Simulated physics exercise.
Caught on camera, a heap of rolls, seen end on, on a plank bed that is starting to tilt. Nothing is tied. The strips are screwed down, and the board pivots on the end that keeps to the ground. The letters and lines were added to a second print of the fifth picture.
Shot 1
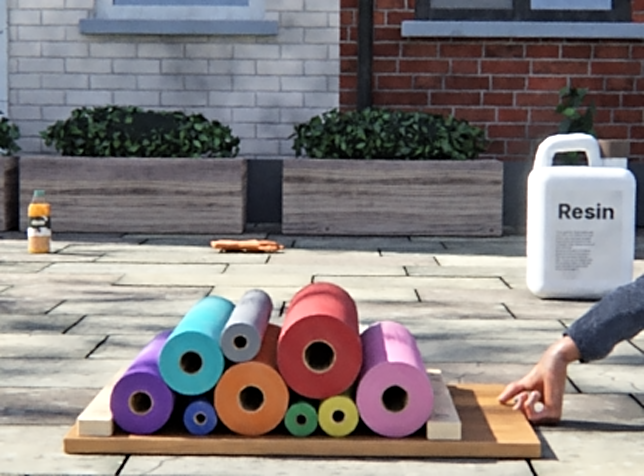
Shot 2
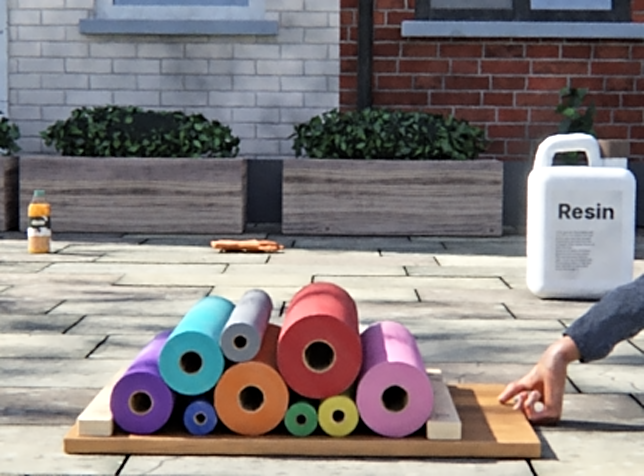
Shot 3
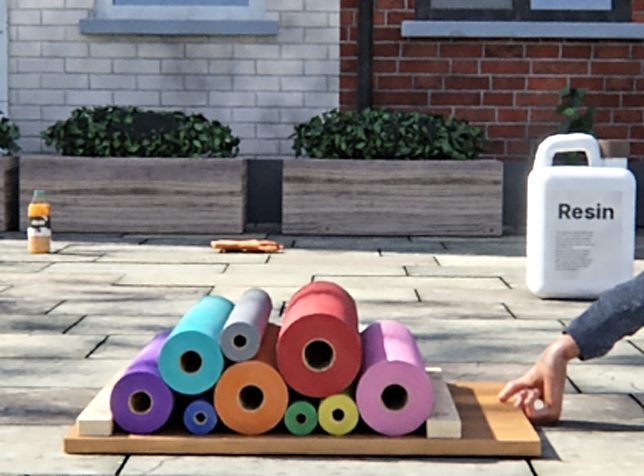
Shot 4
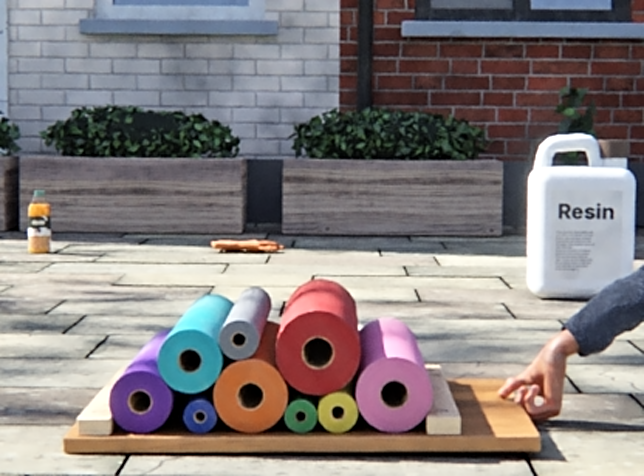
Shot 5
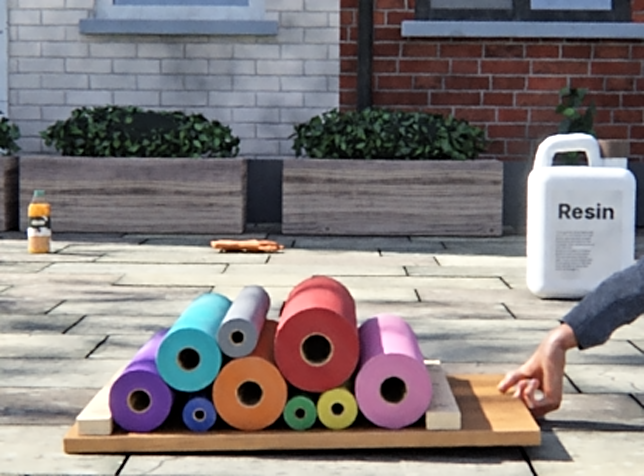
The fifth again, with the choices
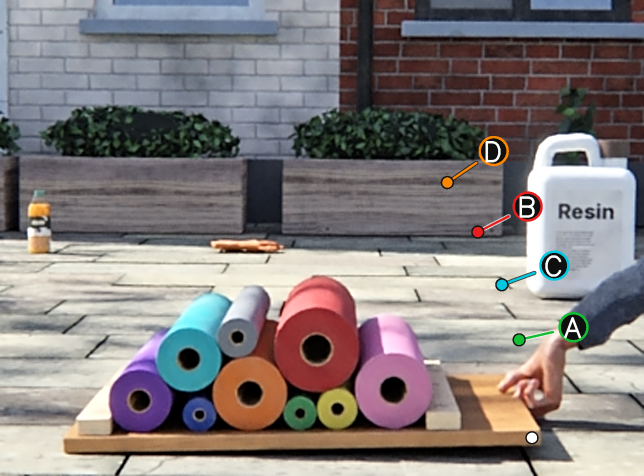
On a paved patio, a hand slightly raises the right end of a board holding colourful rolls.
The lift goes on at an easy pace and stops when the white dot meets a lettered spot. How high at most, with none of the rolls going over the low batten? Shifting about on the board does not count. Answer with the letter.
Up to D.
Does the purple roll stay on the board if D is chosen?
Yes.
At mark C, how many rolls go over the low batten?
The count is none.
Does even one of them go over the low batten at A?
At A: No.
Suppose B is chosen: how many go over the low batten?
With B, none.
On the marked copy, A at (519, 340); B at (478, 232); C at (502, 285); D at (448, 183); the white dot at (532, 438).
Taking D. A third of the way, board at 19°.
Two thirds of the way, board at 35°.
When it is over, board at 35°, none over the low batten.
As for the rest, A none over the low batten; B none over the low batten; C none over the low batten.
